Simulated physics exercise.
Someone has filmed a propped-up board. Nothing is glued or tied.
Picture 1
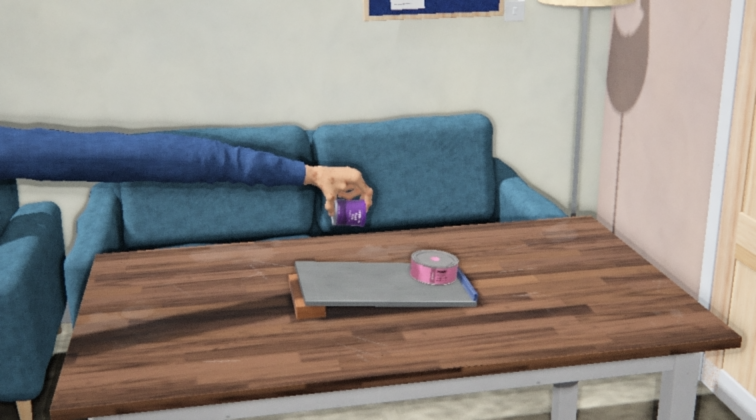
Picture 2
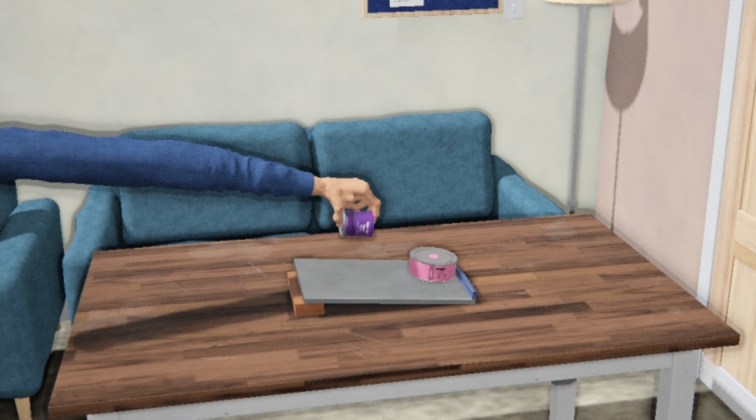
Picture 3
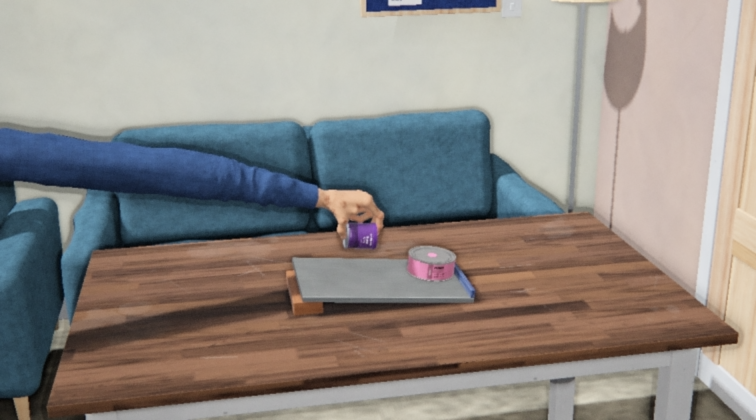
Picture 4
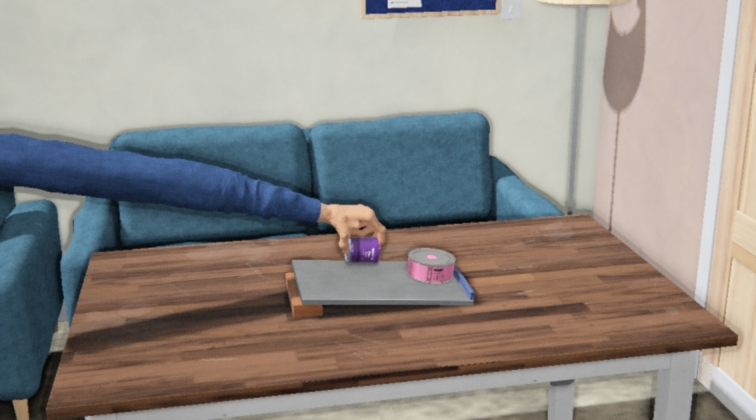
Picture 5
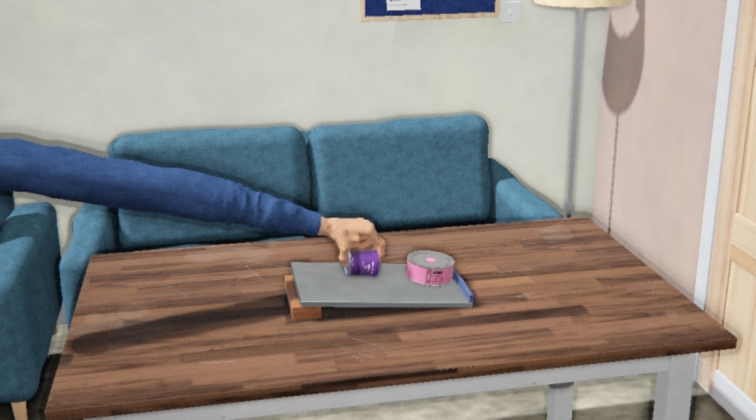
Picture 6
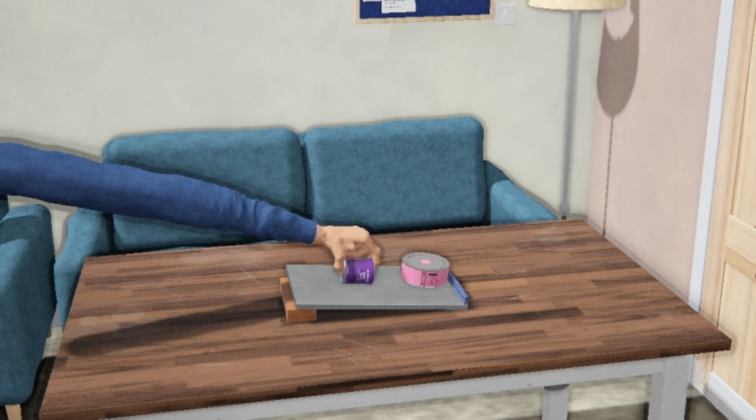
An arm in a blue sleeve reaches in from the left over a brown wooden table, seen from slightly above, with teal sofas and a pale wall behind. On the table, a grey board rests on a wooden block at its left, with a pink tub on its right side. The hand lowers a small purple tin onto the board left of the tub, while the view shifts very slightly.
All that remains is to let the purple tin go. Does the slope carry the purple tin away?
It stays where it is put.
Then, 0.20 s on from there, no change.
Then, 0.50 s on from there, purple tin resting near (357, 271).
In the end, both unmoved. At the end, from the last picture's camera, purple tin near (357, 271). The purple tin keeps its place.
